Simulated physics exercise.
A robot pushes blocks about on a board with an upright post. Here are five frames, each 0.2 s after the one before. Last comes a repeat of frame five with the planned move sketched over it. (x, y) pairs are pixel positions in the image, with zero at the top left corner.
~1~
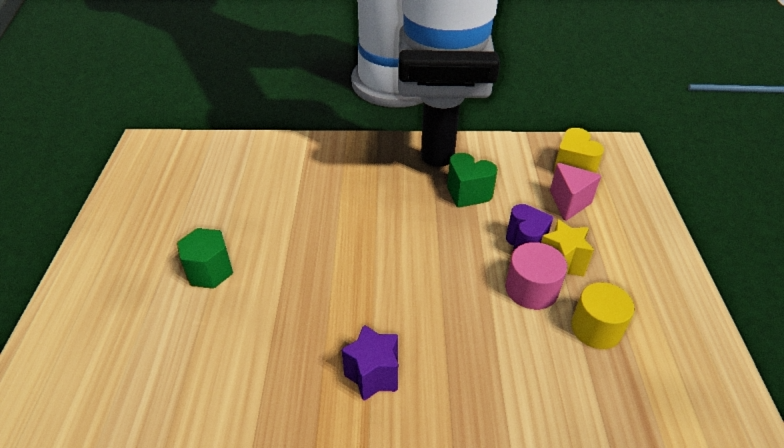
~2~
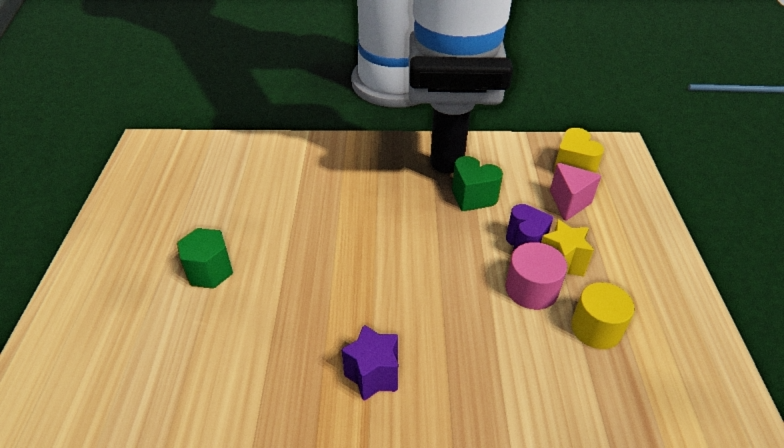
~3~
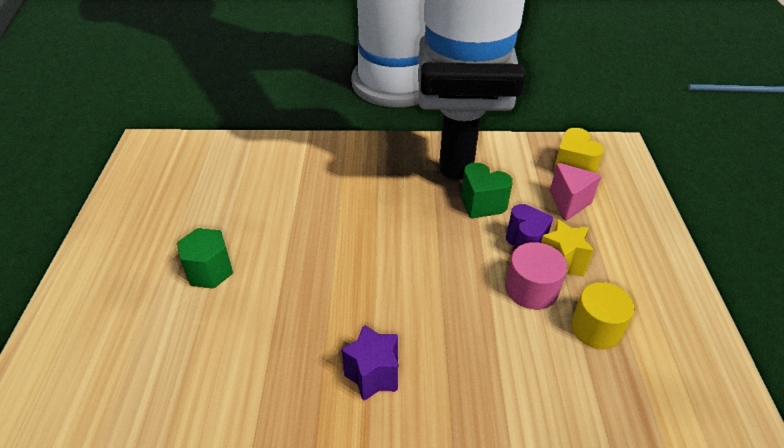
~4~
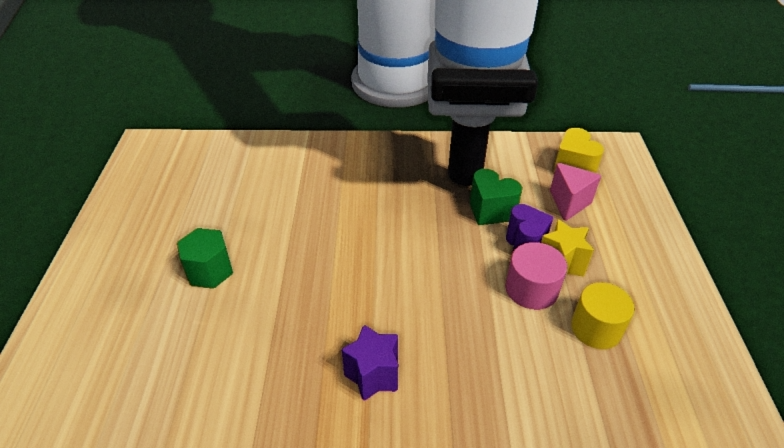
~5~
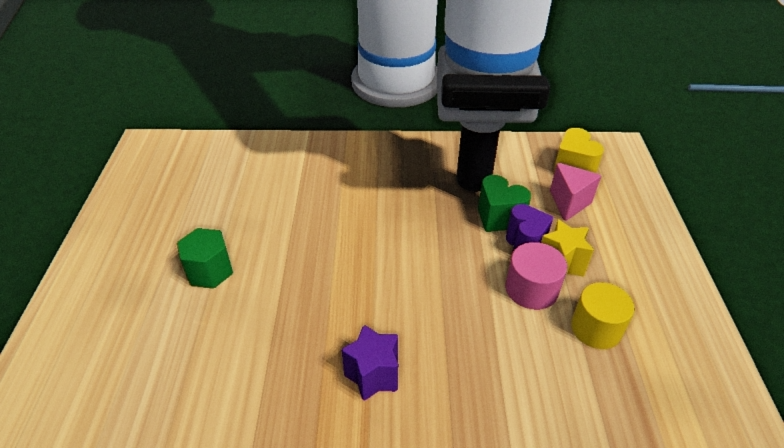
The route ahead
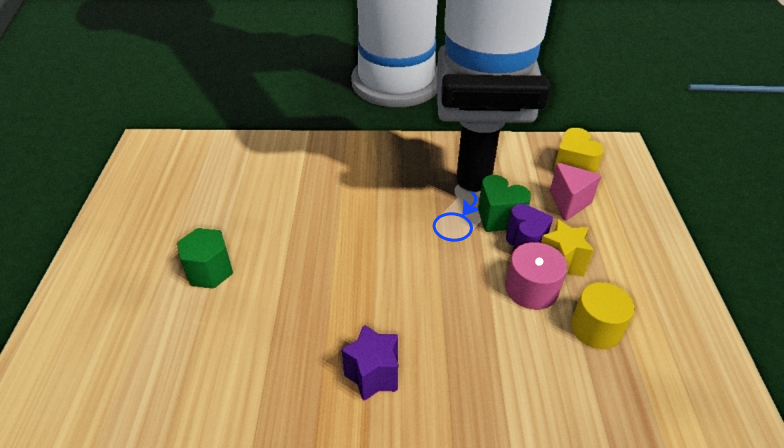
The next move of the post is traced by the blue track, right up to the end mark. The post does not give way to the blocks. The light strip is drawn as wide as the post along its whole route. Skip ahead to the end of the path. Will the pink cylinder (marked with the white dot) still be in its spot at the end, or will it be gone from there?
It is not moved.
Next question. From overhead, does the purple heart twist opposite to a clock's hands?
Answer: No.
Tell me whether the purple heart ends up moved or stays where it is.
It ends up somewhere else.
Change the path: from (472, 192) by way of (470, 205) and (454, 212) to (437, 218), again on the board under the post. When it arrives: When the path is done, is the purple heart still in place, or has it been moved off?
That block slides.
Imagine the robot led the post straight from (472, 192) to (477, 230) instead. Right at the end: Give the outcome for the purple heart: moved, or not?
At the end of the path, it will have moved.
The line goes from (472, 192) via (473, 204) and (463, 215), ending at (453, 227); the dot is on the pink cylinder.
The first path, step by step. Halfway along, post (469, 200); green heart (513, 200), turned 40° anticlockwise; purple heart (543, 225), turned 20° clockwise; yellow star-shaped block (578, 242).
At the end, post (454, 216); green heart (512, 201), turned 45° anticlockwise; purple heart (543, 225), turned 20° clockwise; pink cylinder unmoved; yellow star-shaped block (578, 242).
